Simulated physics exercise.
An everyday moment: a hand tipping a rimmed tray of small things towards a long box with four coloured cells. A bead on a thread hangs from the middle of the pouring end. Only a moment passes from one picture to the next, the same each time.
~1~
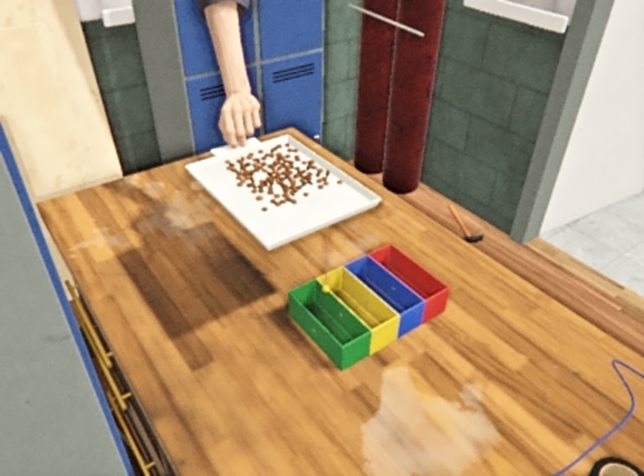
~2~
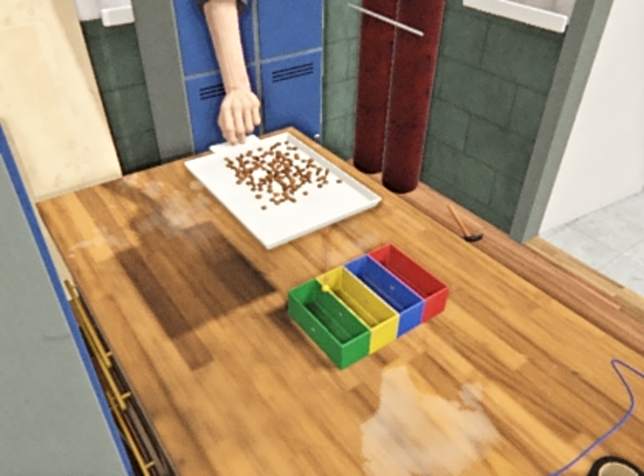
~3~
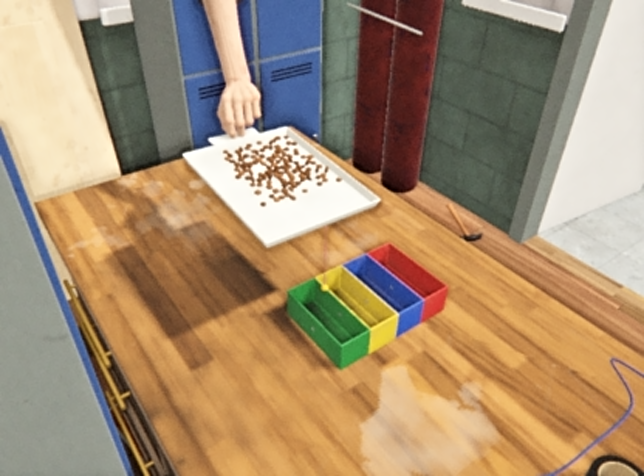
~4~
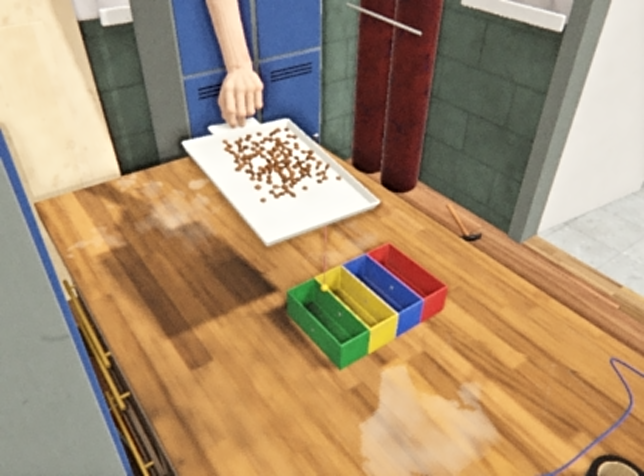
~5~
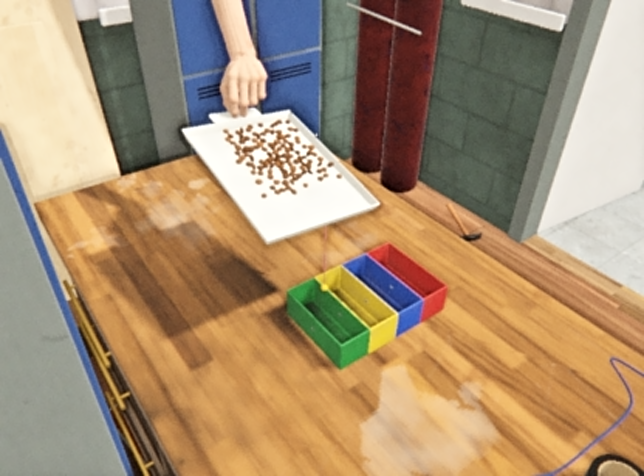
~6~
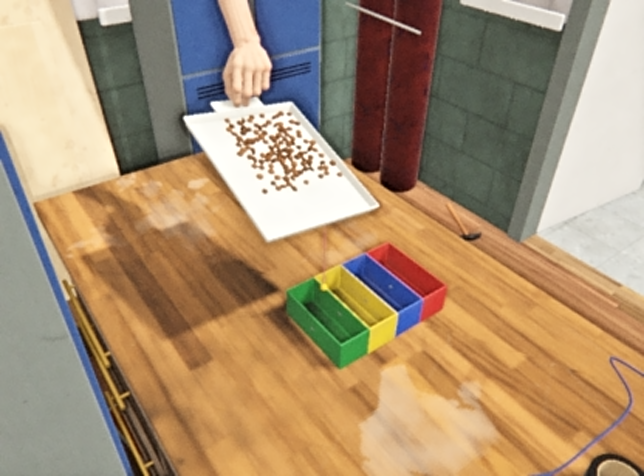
To begin with, a hand holds a white rimmed tray of small brown bits nearly level above a wooden table, behind a box with green, yellow, blue and red cells. The hand then gradually raises the tray's far end, steepening its slope, while the bits stay scattered across it.
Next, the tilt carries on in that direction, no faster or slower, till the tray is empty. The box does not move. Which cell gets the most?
Most goes to the blue cell.
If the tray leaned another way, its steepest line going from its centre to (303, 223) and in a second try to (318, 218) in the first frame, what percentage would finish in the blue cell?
Roughly 0 per cent, and 20 per cent.
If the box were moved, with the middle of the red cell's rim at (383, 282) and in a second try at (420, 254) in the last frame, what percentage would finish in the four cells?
Roughly 90 per cent, and 100 per cent.
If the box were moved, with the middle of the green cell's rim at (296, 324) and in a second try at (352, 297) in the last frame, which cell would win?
One: The cell in red. Two: The yellow one.
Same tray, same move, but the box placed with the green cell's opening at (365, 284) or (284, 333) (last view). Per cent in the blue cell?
The first gives 0 %, the second 10 %.
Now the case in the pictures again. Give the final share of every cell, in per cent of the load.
About: Green cell 0, yellow cell 20, blue cell 60, red cell 20 per cent.
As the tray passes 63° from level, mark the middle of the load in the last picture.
Roughly at (362, 212).
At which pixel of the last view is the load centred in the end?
At about (389, 311).
Shortly afterwards, tray tipped steeply; near two thirds on the tray; near a third falling or outside the box.
Next, tray tipped past a quarter turn; near half in the blue cell; a little in the red cell; a little in the yellow cell; only a few in the green cell; a little falling or outside the box.
Some moments later, tray tipped past a quarter turn; near two thirds in the blue cell; near a quarter in the yellow cell; a little in the red cell; only a few in the green cell; only a few falling or outside the box.
In the end, tray tipped past a quarter turn; near two thirds in the blue cell; near a quarter in the yellow cell; a little in the red cell; only a few in the green cell; only a few outside the box.
